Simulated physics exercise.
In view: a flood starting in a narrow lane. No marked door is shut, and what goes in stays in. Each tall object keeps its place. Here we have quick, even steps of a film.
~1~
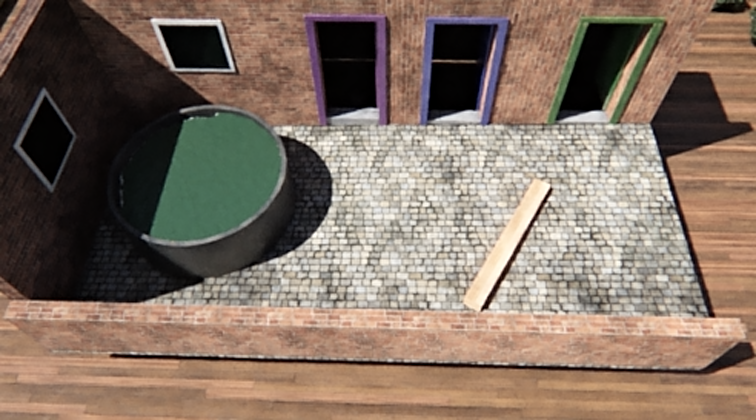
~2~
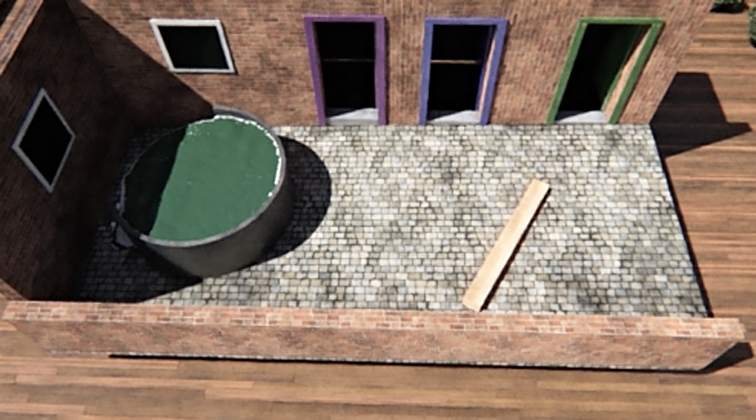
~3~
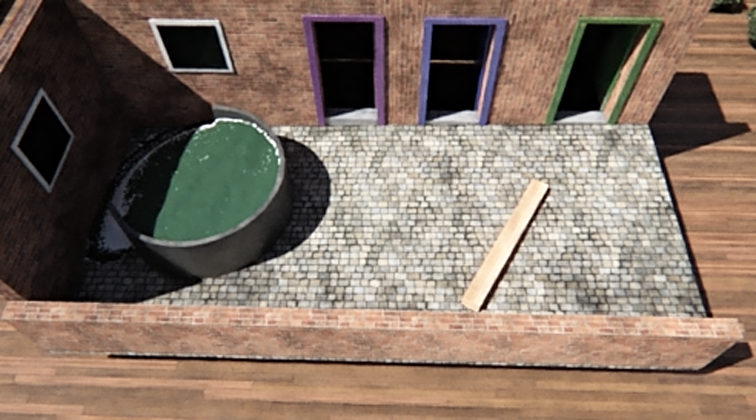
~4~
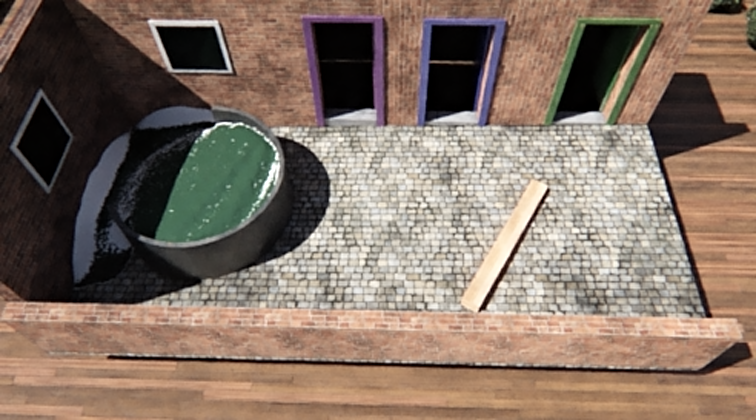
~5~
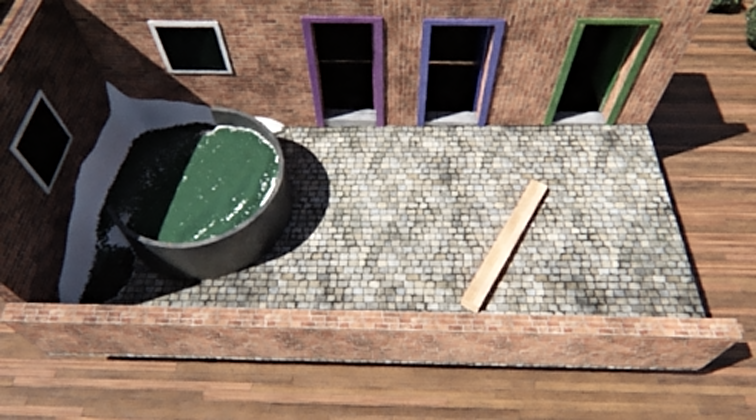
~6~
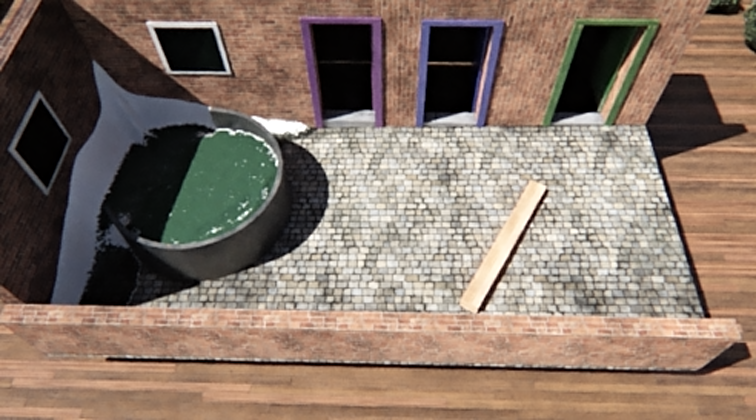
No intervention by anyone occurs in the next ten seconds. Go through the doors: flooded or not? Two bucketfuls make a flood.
Purple door: Not flooded. Green door: Not flooded. Blue door: Flooded.
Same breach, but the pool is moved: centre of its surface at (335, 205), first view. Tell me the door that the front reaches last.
Answer: The one in green.
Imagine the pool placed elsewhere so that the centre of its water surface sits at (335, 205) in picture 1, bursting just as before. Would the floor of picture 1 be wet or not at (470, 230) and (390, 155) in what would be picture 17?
I'd say spared for the first and watered for the second.
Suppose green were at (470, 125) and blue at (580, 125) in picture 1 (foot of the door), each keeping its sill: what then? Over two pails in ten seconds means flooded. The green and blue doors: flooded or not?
In my view, the green one tops the limit, while the blue one doesn't reach the mark.
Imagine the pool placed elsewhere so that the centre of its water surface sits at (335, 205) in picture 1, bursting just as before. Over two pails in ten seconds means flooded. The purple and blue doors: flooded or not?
Lab note - purple door crosses the line; blue door never reaches it.
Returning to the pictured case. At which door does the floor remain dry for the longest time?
Door: The green one.
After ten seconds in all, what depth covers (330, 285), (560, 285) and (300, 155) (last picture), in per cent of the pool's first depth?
In order: 14, 4, 14 %.
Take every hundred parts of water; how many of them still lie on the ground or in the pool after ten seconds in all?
88 %.
A moment on, water covers 25 % of the floor; the purple door wet at the sill, nothing in, the green door not reached, the blue door not reached.
Next, water covers 40 % of the floor; the purple door wet at the sill, nothing in, the green door not reached, the blue door wet at the sill, nothing in.
Then, water covers 80 % of the floor; the purple door wet at the sill, nothing in, the green door wet at the sill, nothing in, the blue door wet at the sill, nothing in.
Later, water covers 95 % of the floor; the purple door wet at the sill, nothing in, the green door under two buckets in, the blue door under two buckets in.
In the end, water covers 95 % of the floor; the purple door wet at the sill, nothing in, the green door under two buckets in, the blue door over two buckets in.
